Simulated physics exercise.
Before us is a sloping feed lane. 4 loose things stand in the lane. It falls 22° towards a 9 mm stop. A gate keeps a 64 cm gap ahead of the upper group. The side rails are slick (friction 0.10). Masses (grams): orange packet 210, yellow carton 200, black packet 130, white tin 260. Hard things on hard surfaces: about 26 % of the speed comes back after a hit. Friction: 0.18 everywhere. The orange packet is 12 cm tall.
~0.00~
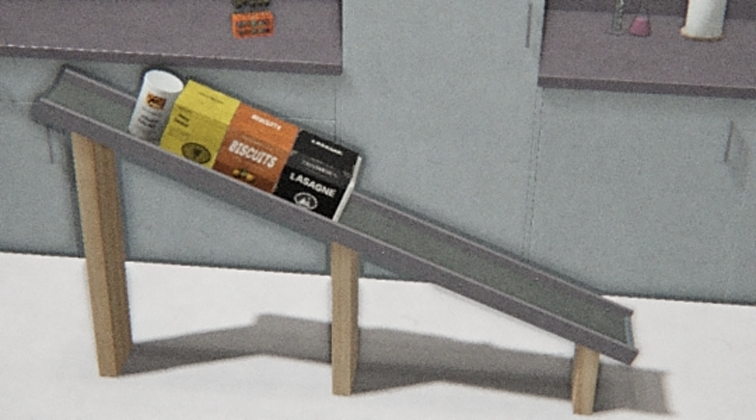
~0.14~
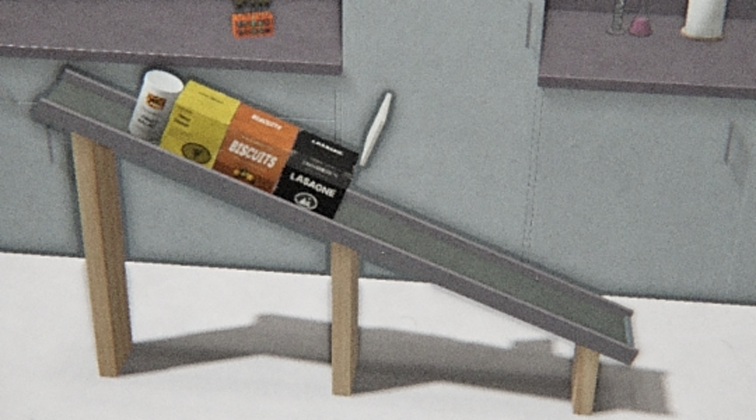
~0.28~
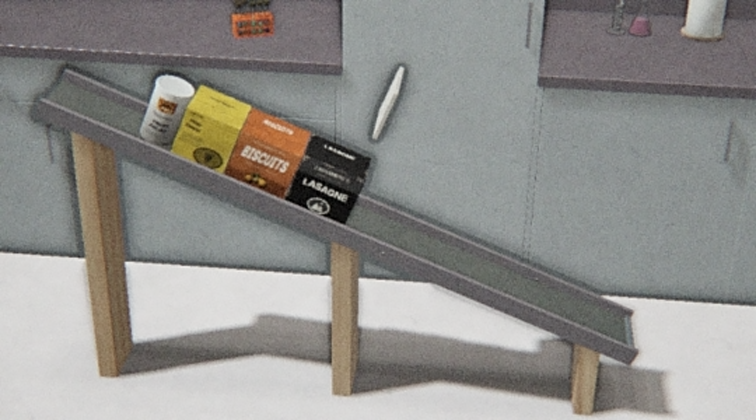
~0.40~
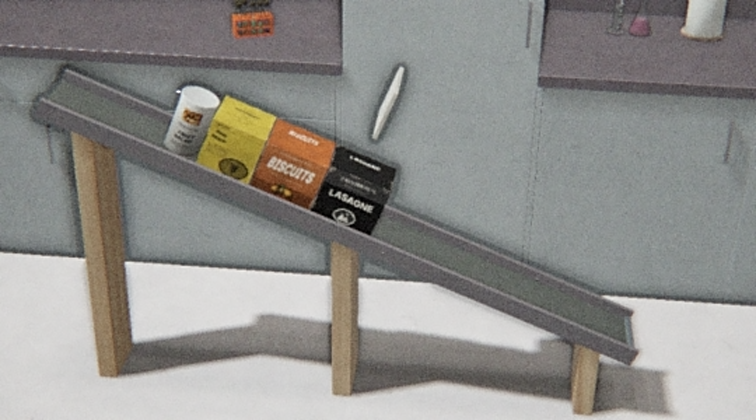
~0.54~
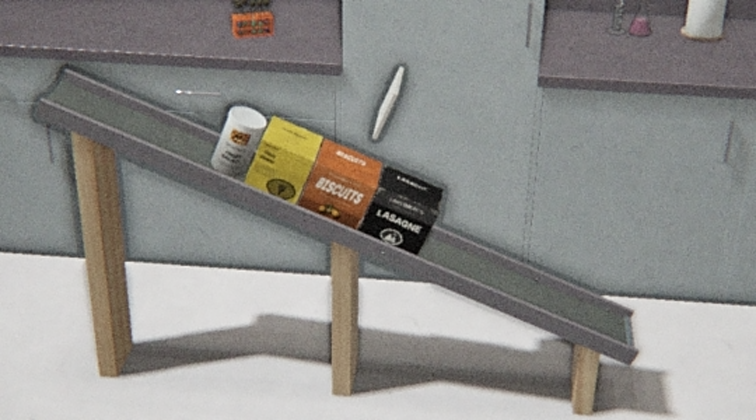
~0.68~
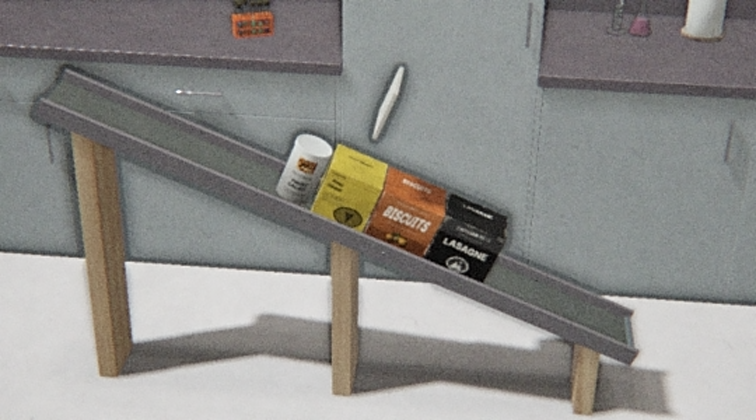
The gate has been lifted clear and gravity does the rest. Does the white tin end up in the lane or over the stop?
The white tin stops in the lane.
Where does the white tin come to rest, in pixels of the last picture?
Around (450, 231).
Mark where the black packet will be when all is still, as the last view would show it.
Near (612, 302).
By 0.78 s, leader 20 cm from the stop; white tin near (362, 195).
By 0.88 s, leader 5 cm from the stop; white tin near (429, 223).
When it is over (1.6 s), all 4 in the lane. In the last view, white tin near (450, 231).
